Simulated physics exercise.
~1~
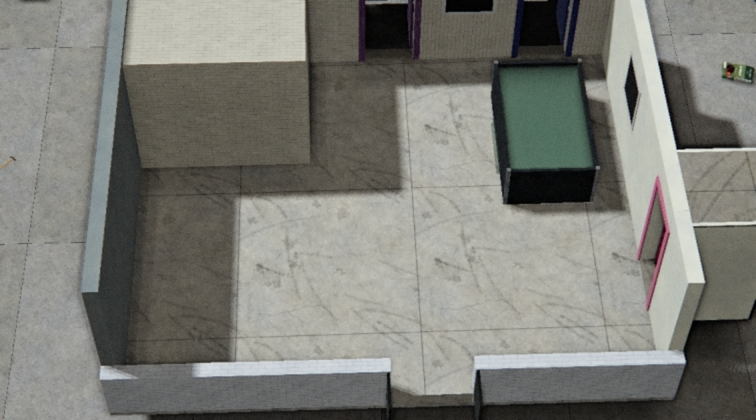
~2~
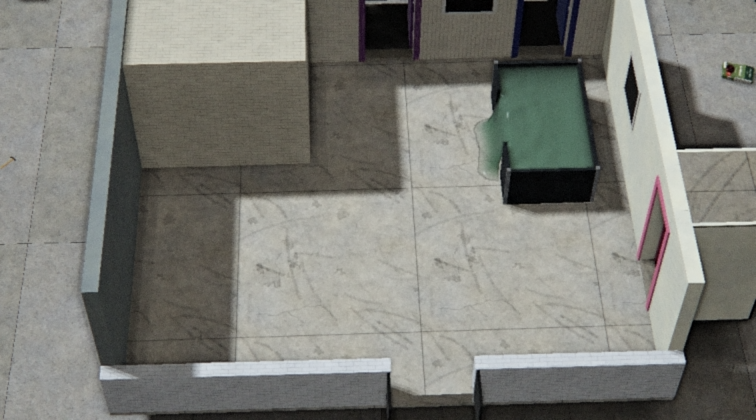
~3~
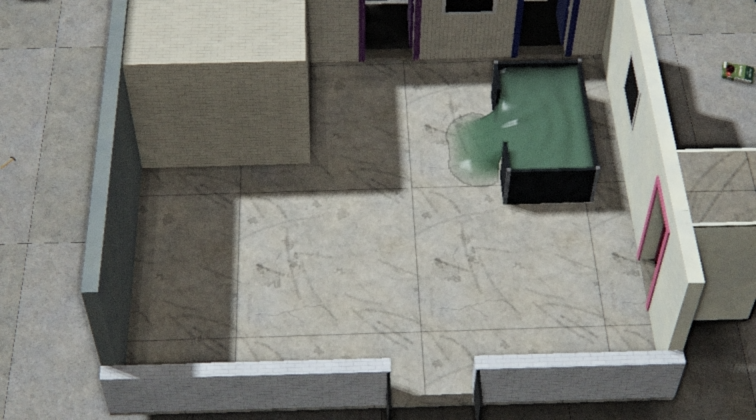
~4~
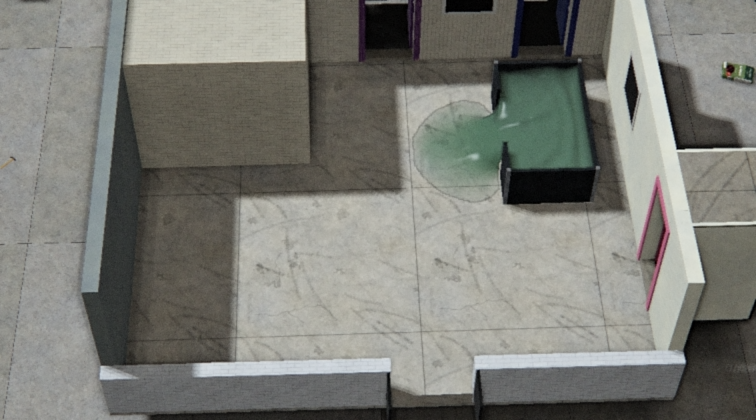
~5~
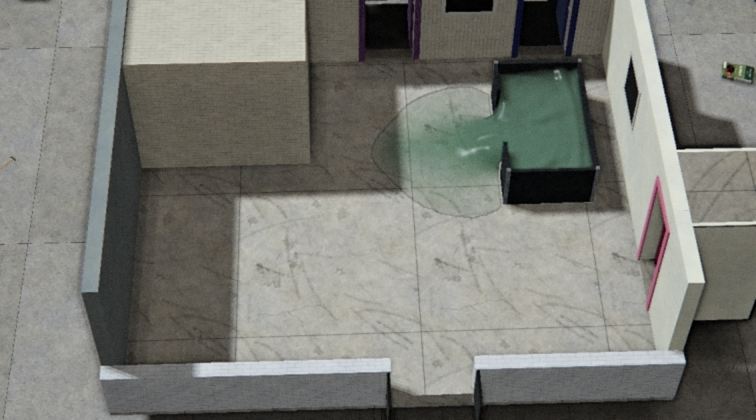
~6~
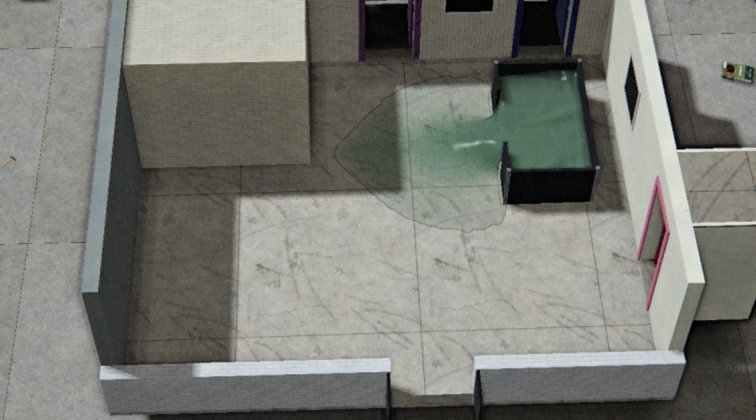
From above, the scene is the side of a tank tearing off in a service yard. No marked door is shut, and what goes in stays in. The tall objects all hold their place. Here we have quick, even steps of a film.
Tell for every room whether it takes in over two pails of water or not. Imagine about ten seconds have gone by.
The purple door takes in over two pails, the blue door takes in over two pails, the pink door does not.
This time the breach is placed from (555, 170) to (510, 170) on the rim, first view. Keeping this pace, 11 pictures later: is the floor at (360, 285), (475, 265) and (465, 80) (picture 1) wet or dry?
Going through them, the first would be submerged, the next submerged and the last still bare.
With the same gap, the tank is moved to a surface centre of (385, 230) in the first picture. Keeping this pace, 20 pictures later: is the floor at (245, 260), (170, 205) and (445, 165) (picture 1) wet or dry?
Spot by spot, in the order asked: Swamped, swamped, untouched.
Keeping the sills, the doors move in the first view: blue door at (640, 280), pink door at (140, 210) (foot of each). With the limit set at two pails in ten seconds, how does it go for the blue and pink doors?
The blue falls short, and the pink overflows.
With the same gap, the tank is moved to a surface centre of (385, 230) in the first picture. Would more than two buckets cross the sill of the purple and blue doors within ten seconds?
I reckon the purple door never reaches the threshold while the blue door never reaches the threshold.
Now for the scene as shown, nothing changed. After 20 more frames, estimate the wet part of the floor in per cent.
It comes to roughly 55 in a hundred.
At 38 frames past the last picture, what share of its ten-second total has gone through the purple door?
Around 90 percent.
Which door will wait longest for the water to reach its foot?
That would be the door marked pink.
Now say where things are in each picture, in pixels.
In the first picture, the open tank at (545, 117) is whole and still.
In the second picture, the front is at (490, 177), out from the gap at (501, 136).
In the third picture, water pours out at (501, 138) and has run to (459, 175).
In the fourth picture, the front is at (421, 165), out from the gap at (501, 139).
In the fifth picture, the front is at (376, 156), out from the gap at (501, 139).
In the sixth picture, the front is at (339, 155), out from the gap at (501, 139).
A moment on, water covers 30 % of the floor; the purple door wet at the sill, nothing in, the blue door not reached, the pink door not reached.
Next, water covers 45 % of the floor; the purple door under two buckets in, the blue door not reached, the pink door not reached.
Then, water covers 55 % of the floor; the purple door over two buckets in, the blue door not reached, the pink door not reached.
Later, water covers 65 % of the floor; the purple door far over two buckets in, the blue door wet at the sill, nothing in, the pink door not reached.
In the end, water covers 95 % of the floor; the purple door far over two buckets in, the blue door over two buckets in, the pink door wet at the sill, nothing in.
